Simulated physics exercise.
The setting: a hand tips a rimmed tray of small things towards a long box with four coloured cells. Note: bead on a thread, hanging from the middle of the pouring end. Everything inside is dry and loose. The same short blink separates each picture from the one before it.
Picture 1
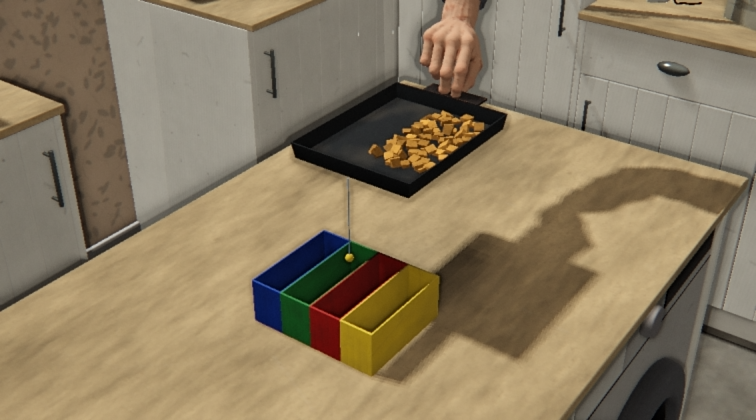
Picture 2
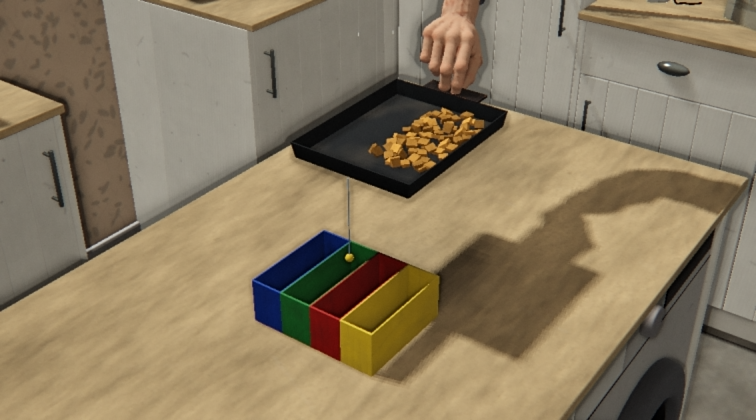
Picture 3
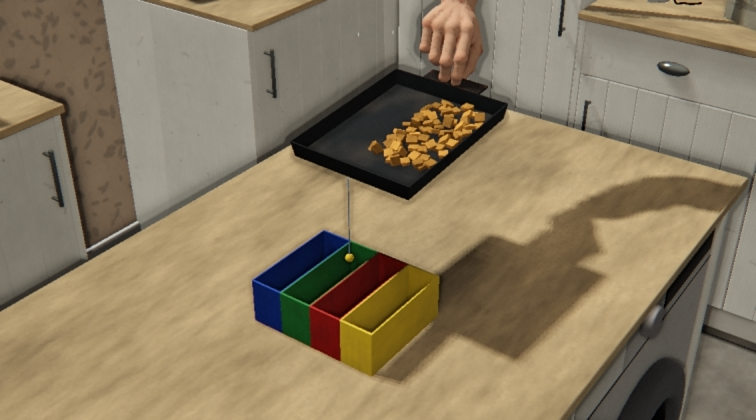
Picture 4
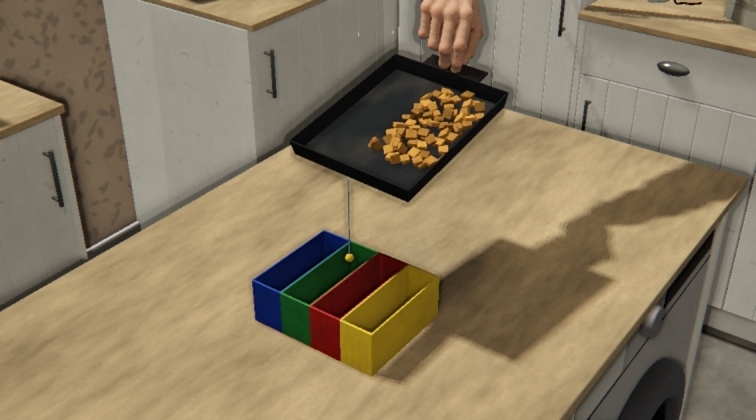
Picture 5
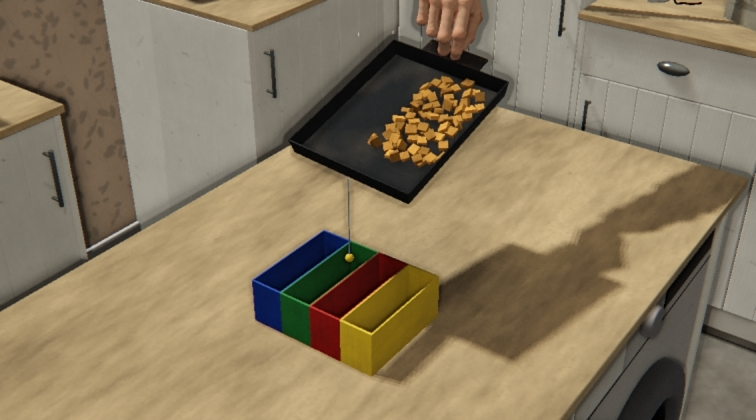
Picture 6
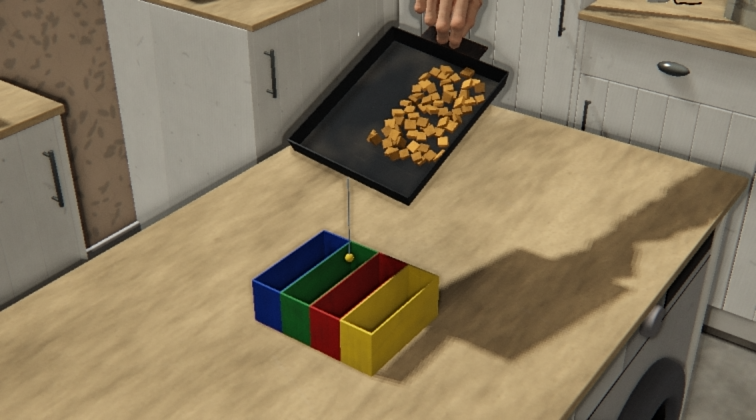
At first, a hand holds a dark rimmed tray of small golden-brown squares level above a box with blue, green, red and yellow cells, a yellow bead hanging on a thread. Then the hand raises the far end, and the tray tilts steadily, its right front corner lowest, while the squares stay bunched toward the right side.
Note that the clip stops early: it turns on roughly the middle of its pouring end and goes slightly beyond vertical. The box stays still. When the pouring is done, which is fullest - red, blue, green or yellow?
Fullest: The yellow cell.
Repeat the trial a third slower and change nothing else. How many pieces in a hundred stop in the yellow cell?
Roughly 70 percent.
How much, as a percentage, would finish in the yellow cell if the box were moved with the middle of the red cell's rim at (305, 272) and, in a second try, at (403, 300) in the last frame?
0% for the first placement, 0% for the second.
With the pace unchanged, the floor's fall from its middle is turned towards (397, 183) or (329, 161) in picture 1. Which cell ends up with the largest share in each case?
That yellow cell; the blue one.
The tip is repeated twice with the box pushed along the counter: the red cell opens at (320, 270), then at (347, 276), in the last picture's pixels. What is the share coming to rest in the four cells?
First try: Around 10 percent; second try: Around 50 percent.
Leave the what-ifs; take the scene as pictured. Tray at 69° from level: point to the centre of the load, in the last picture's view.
The load is centred about (397, 179).
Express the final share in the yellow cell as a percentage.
It comes to 70 per cent or so.
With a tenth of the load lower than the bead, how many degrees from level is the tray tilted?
The tilt then is about 85°.
Soon after the last picture, tray tipped steeply; all on the tray.
A little later, tray tipped past a quarter turn; about a third on the tray; about a third in the yellow cell; a small part in the red cell; about a quarter falling or outside the box.
Later still, tray tipped past a quarter turn; about two thirds in the yellow cell; about a quarter in the red cell; a small part falling or outside the box.
At rest, tray tipped past a quarter turn; about two thirds in the yellow cell; about a quarter in the red cell; none in the green cell; none in the blue cell; a small part outside the box.
